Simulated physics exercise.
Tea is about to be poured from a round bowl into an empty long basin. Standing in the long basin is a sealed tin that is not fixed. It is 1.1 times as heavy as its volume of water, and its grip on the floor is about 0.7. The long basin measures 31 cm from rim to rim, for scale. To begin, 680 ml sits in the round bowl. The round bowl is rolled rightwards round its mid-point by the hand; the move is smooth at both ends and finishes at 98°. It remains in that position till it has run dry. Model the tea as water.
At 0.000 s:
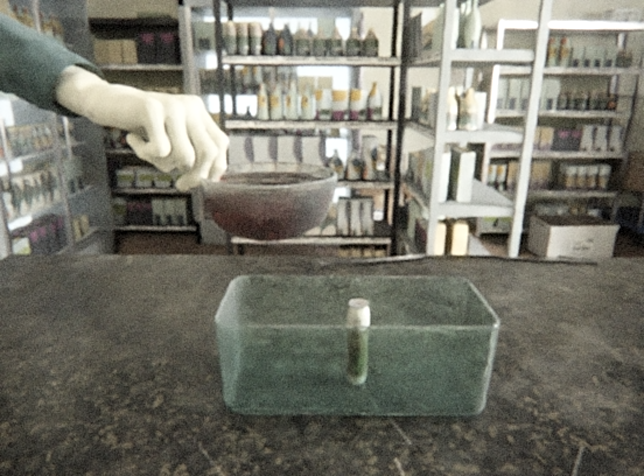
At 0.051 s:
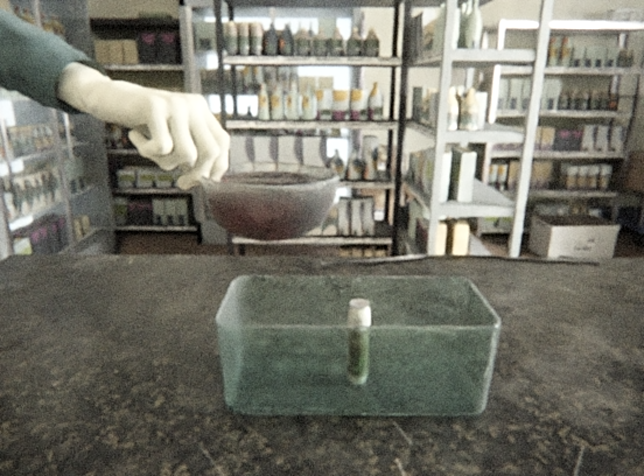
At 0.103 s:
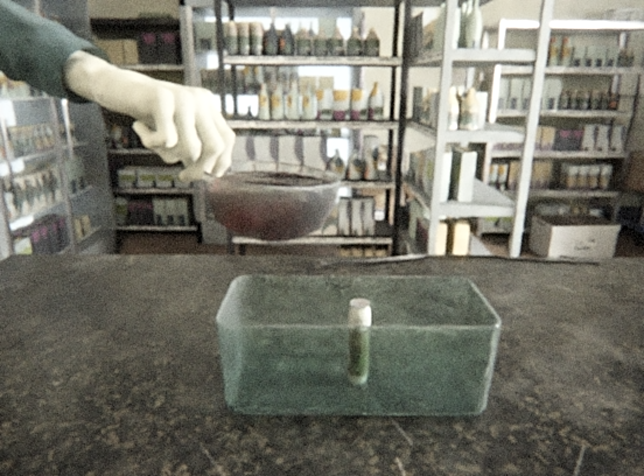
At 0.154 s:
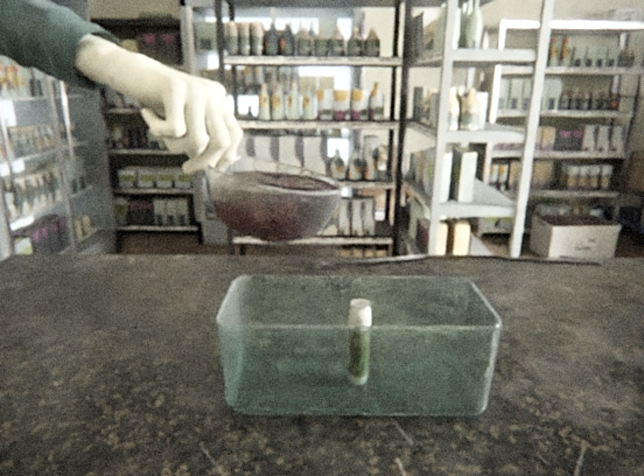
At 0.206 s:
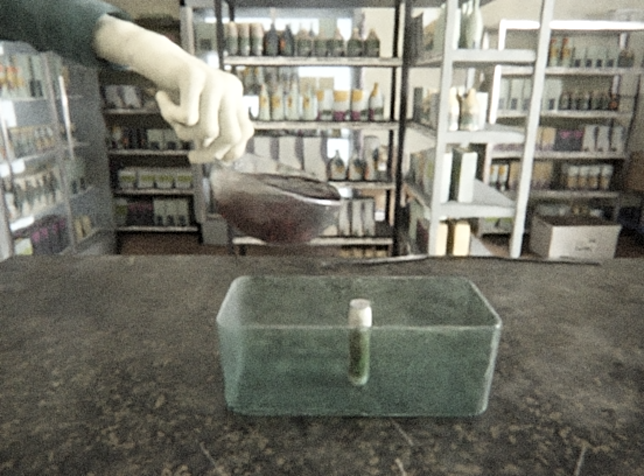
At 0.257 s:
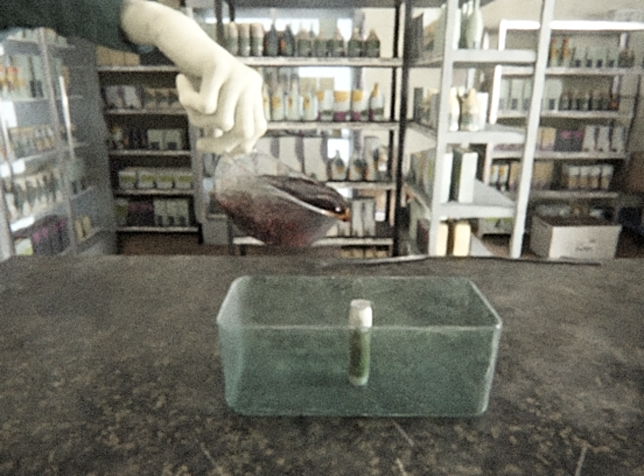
In a shop or storeroom lined with shelves of bottles and boxes, a still camera looks slightly down across a dark, mottled countertop. A pale hand in a dark green sleeve holds a round, see-through bowl of dark reddish tea above a greenish glass basin, where a small white-topped green tin stands. The hand shifts right and rolls the bowl rightwards, slowly then more steeply, bringing tea over its lowered edge.
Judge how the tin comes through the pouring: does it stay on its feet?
Looks like it can take it.
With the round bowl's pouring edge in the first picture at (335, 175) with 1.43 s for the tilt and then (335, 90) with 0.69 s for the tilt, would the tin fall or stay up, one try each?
Trial 1 - tin stays standing; trial 2 - tin tips.
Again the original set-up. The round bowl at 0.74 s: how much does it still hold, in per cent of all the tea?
Around 2 percent of it.
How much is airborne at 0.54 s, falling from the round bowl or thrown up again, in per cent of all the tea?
My guess is roughly 34 %.
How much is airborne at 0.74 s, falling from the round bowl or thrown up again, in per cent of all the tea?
Close to 4 %.
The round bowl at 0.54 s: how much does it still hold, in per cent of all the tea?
Roughly 18 percent.
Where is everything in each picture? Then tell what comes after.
It leans 0°; its right rim is at (336, 175); the tea meets the walls at (207, 181) and (333, 182); the long basin's rim runs from (225, 300) to (483, 301); the tin's top is at (358, 307), in the first picture.
It leans 1°; its right rim is at (337, 177); the tea meets the walls at (208, 180) and (334, 183), in the second picture.
It leans 5°; its right rim is at (339, 182); the tea meets the walls at (209, 179) and (336, 185), in the third picture.
It leans 12°; its right rim is at (341, 189); the tea meets the walls at (212, 179) and (339, 187), in the fourth picture.
It leans 20°; its right rim is at (342, 200); the tea meets the walls at (216, 179) and (343, 193); 1 per cent is over the edge, in the fifth picture.
It leans 30°; its right rim is at (341, 212); the tea meets the walls at (219, 182) and (339, 200); 7 per cent is over the edge, in the sixth picture.
By 0.54 s the tilt is 87° and 19 per cent is still to pour; the tin stands where it began.
By 0.74 s the tilt is 98° and 2 per cent is still to pour; the tin stands where it began.
By 0.96 s the tilt is 98° and 0 per cent is still to pour; the tin stands where it began.
By 1.19 s the tilt is 98° and 0 per cent is still to pour; the tin stands where it began.
At rest the tin stands where it began.
